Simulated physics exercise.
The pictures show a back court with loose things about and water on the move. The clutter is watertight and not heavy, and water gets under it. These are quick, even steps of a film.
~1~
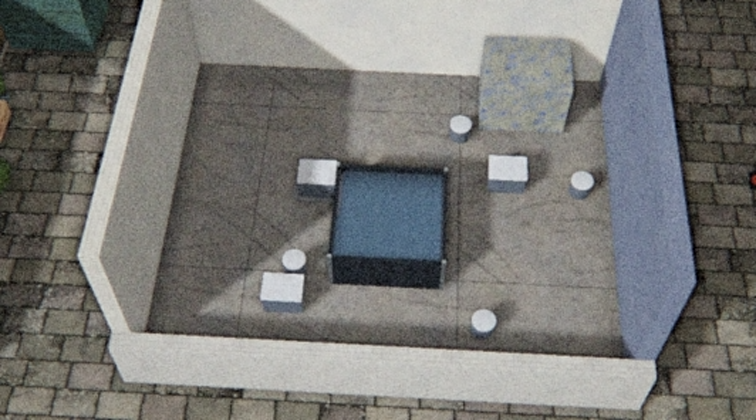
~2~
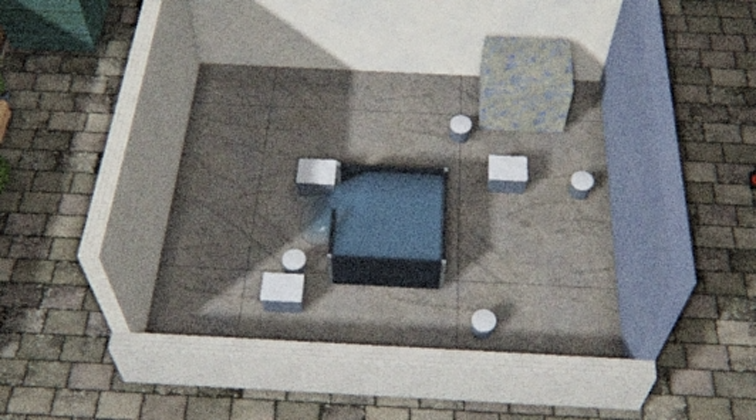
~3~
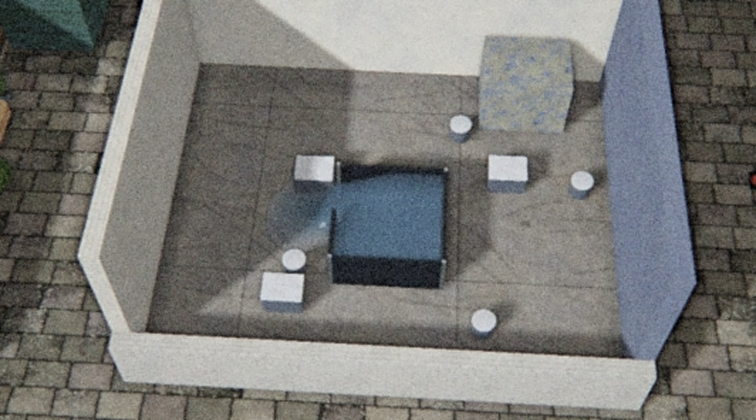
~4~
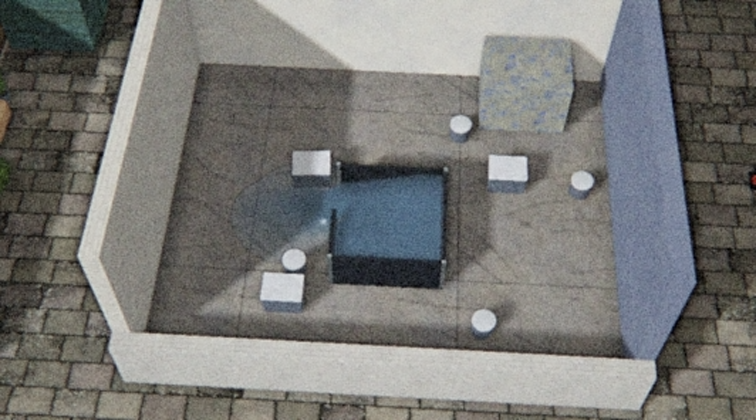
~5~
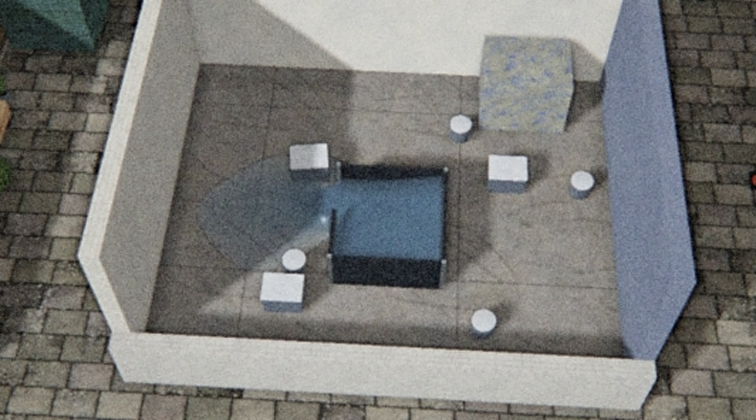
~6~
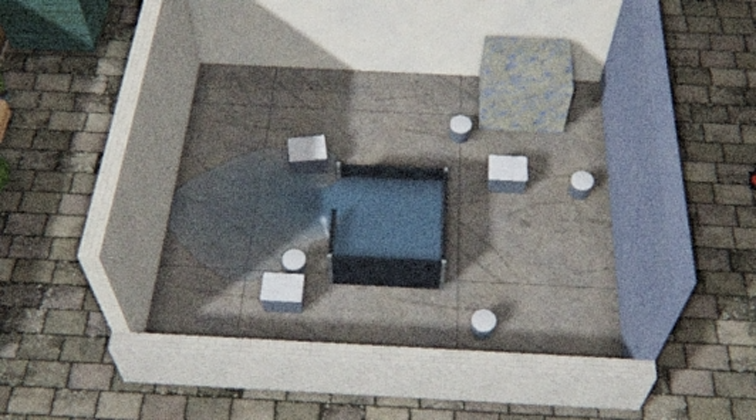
At first, a dark open-topped tank full of blue water stands among small pale blocks and round pieces in a walled court. Water then pours from its left side and spreads leftward across the ground, while the block near the tank's upper left shifts slightly up and left and the others stay put.
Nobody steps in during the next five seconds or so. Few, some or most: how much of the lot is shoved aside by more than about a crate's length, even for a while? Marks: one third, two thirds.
Share: Under a third.
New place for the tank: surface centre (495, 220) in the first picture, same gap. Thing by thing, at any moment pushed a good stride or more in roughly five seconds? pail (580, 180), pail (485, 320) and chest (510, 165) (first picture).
In turn: No, less than that, less than that.
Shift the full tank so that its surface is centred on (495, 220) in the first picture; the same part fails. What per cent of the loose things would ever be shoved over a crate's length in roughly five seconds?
I make it 40 per cent.
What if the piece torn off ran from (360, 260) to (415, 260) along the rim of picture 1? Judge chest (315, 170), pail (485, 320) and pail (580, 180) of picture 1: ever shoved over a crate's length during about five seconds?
One after the other: Short of that, that far or more, shifted that much.
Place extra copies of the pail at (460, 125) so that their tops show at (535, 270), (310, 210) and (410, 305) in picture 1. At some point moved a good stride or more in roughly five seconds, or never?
In that order: No, that far or more, short of that.
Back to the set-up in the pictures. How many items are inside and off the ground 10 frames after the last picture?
I count 0.
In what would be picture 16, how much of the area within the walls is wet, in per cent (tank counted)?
Some 35 per cent.
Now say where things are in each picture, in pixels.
The first picture shows a chest at (317, 171) rests on the ground; a pail at (582, 180) rests on the ground; 0 of 7 have shifted.
The second picture shows a chest at (317, 170), on the bottom; a pail at (582, 180), on the bottom; 0 of 7 have shifted.
The third picture shows a chest at (314, 167), on the bottom, close to its start; a pail at (582, 180) rests on the ground; 1 of 7 have shifted.
The fourth picture shows a chest at (311, 162) rests on the ground, close to its start; a pail at (582, 180), on the bottom; 1 of 7 have shifted.
The fifth picture shows a chest at (309, 155), on the bottom, close to its start; a pail at (582, 180) rests on the ground; 1 of 7 have shifted.
The sixth picture shows a chest at (307, 147) rests on the ground, a stride from its start; a pail at (582, 180) rests on the ground; 1 of 7 have shifted.
A moment on, 1 of 7 are well off their spots; 0 afloat.
Next, 1 of 7 are well off their spots; 0 afloat.
Later, 1 of 7 are well off their spots; 0 afloat.
In the end, 1 of 7 are well off their spots, and 1 have been at some point; 0 afloat.
